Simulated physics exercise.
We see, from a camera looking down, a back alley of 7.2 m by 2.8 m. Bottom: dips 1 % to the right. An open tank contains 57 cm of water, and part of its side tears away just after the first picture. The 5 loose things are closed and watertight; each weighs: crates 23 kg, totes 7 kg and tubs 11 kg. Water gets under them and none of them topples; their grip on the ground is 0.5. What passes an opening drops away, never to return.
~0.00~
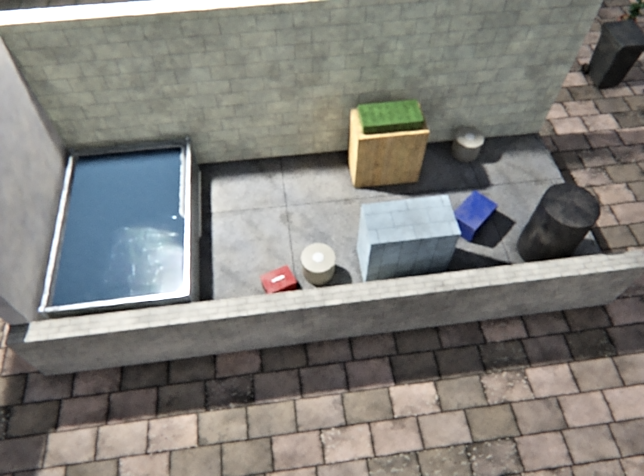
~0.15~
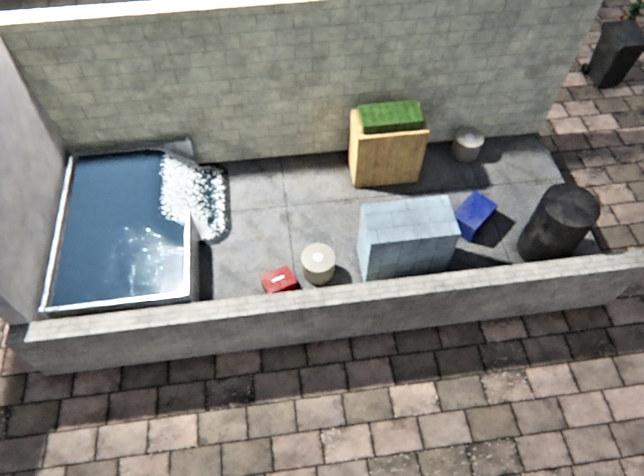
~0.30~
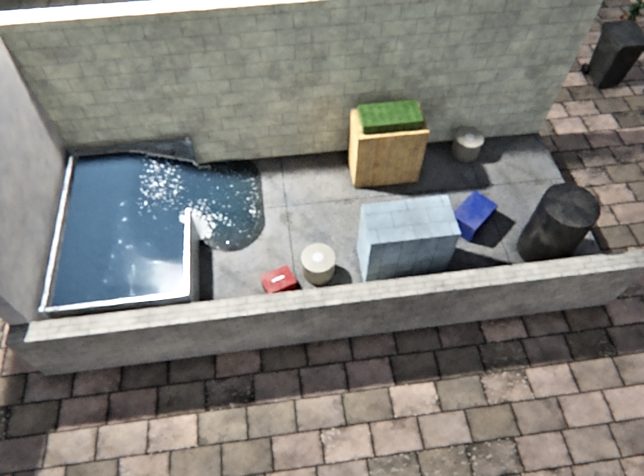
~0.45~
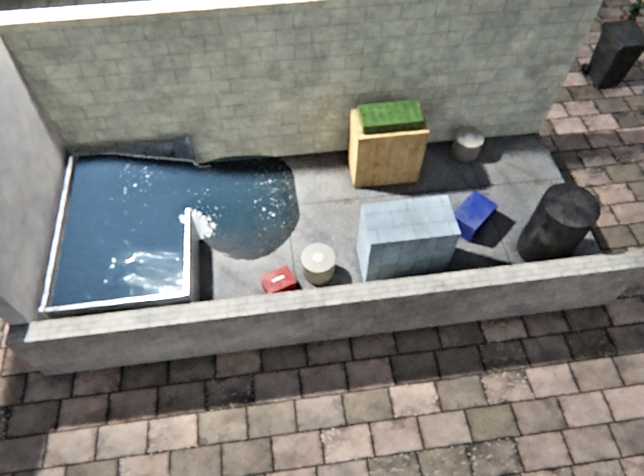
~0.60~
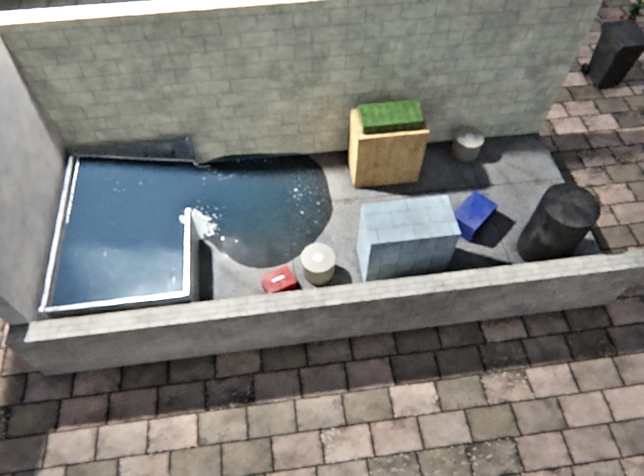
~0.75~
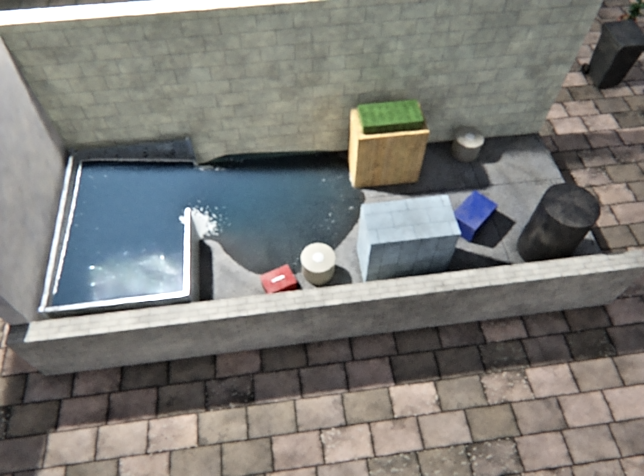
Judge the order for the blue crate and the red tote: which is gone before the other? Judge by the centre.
The one gone first is the blue one.
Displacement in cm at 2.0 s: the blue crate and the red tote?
Close to 30 cm for the first and 0 cm for the second.
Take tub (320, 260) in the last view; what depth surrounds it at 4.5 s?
I'd say some 6 cm.
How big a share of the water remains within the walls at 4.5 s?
Somewhere near 82 percent, give or take.
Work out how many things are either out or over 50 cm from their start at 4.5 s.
The number comes to 5.
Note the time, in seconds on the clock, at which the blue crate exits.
Roughly 4.5 s, I'd say.
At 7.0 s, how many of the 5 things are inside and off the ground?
1 at that moment.
After 2.0 s the blue crate is near (493, 213), 0.3 m from its start, aground; the red tote is near (278, 279), 0.0 m from its start, aground; 0 of 5 are out; 1 afloat.
After 4.5 s the blue crate is near (585, 190), 1.7 m from its start, aground; the red tote is near (243, 261), 0.6 m from its start, aground; 2 of 5 are out; 0 afloat.
After 7.0 s the blue crate has gone out (at 4.6 s); the red tote is near (240, 236), 0.9 m from its start, afloat; 3 of 5 are out; 1 afloat.
After 10.0 s the blue crate has gone out (at 4.6 s); the red tote is near (277, 224), 0.9 m from its start, aground; 3 of 5 are out; 0 afloat.
